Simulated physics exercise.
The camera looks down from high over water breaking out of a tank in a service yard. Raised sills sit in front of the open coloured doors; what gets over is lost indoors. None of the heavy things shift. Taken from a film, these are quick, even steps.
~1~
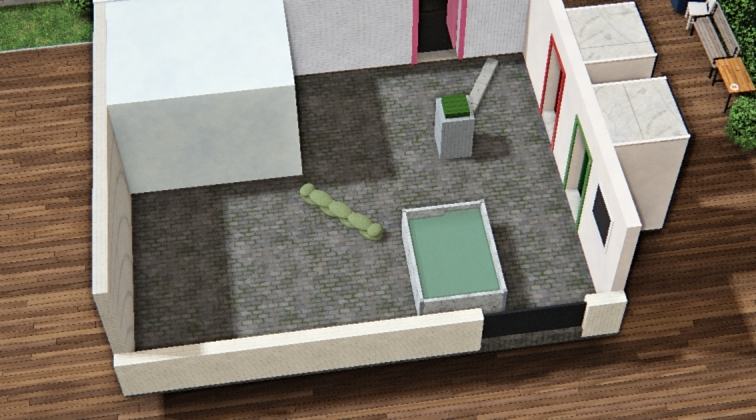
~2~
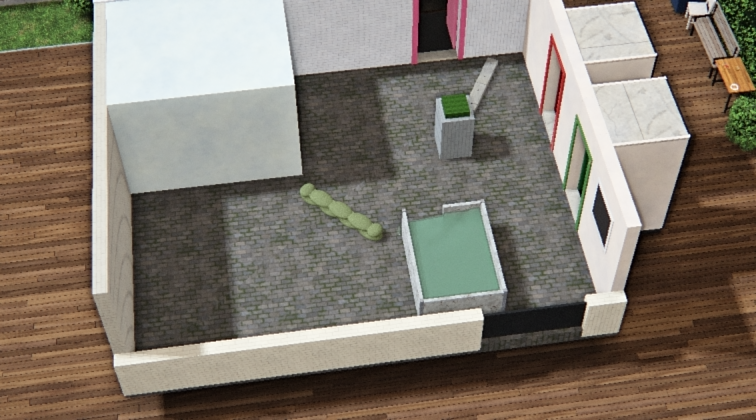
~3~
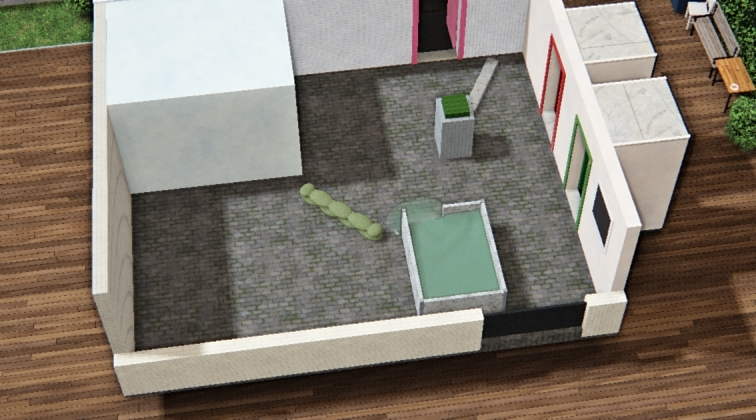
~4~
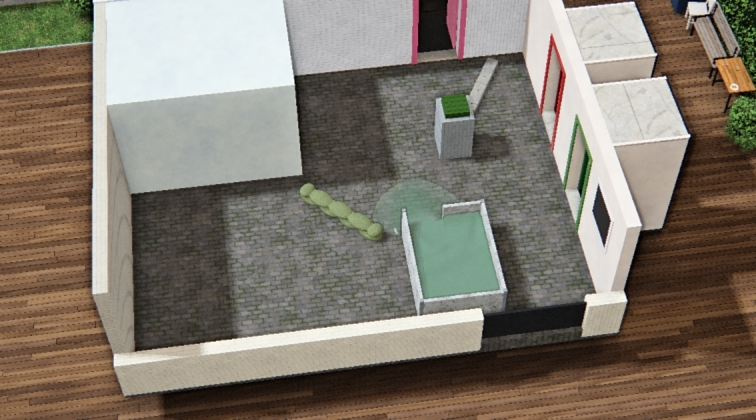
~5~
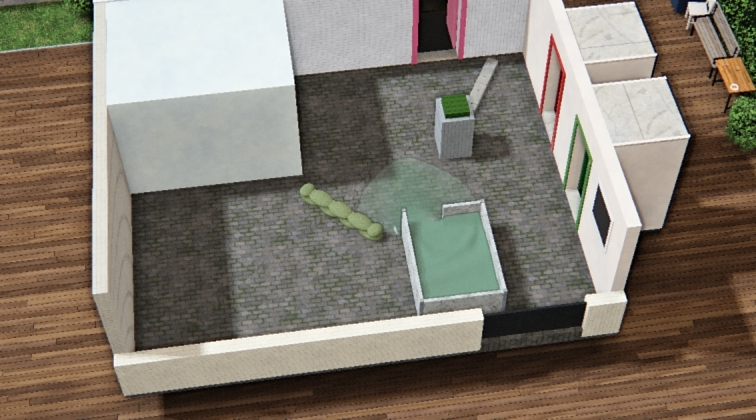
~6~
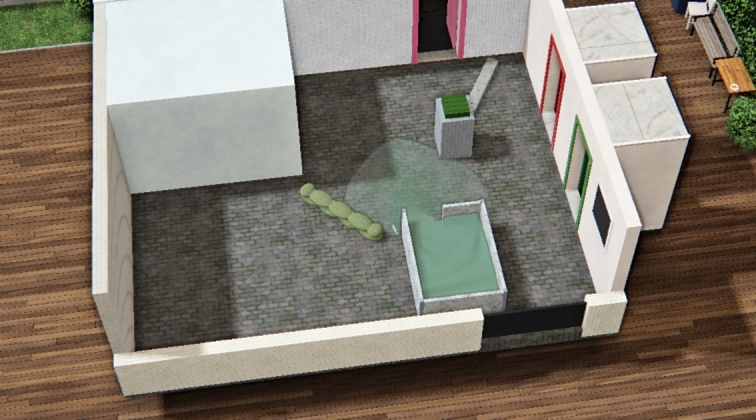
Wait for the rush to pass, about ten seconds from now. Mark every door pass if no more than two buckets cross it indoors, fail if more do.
Marks: Red door pass, green door pass, pink door fail.
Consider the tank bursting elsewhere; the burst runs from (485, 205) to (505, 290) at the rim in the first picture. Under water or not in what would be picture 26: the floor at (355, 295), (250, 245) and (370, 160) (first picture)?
First kept bare, second kept bare, third kept bare.
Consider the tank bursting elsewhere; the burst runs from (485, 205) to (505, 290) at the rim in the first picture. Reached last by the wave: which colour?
The pink door, I'd guess.
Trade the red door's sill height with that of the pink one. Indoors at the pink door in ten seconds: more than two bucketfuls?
Door by door: The pink door remains below.
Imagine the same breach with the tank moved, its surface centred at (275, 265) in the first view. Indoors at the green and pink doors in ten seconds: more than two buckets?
Door check - the green door one doesn't reach it, the pink door one doesn't reach it.
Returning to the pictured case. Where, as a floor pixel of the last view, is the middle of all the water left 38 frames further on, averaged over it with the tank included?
Centre of mass: Roughly (420, 168).
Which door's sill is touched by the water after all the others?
It would be the door marked green.
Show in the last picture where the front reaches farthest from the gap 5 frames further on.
Estimated pixel: (359, 83).
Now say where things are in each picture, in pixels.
Still water in the tank at (453, 252), in the first frame.
Water pours out on the tank's far side and has run to (401, 228), in the second frame.
The front is at (426, 200), out from the gap on the tank's far side, in the third frame.
The front is at (405, 184), out from the gap on the tank's far side, in the fourth frame.
The front is at (397, 163), out from the gap on the tank's far side, in the fifth frame.
The front is at (391, 144), out from the gap on the tank's far side, in the sixth frame.
A moment on, water covers 25 % of the floor; the red door not reached, the green door not reached, the pink door not reached.
Next, water covers 35 % of the floor; the red door wet at the sill, nothing in, the green door not reached, the pink door under two buckets in.
Then, water covers 35 % of the floor; the red door wet at the sill, nothing in, the green door wet at the sill, nothing in, the pink door over two buckets in.
Later, water covers 45 % of the floor; the red door wet at the sill, nothing in, the green door wet at the sill, nothing in, the pink door over two buckets in.
In the end, water covers 55 % of the floor; the red door wet at the sill, nothing in, the green door wet at the sill, nothing in, the pink door over two buckets in.
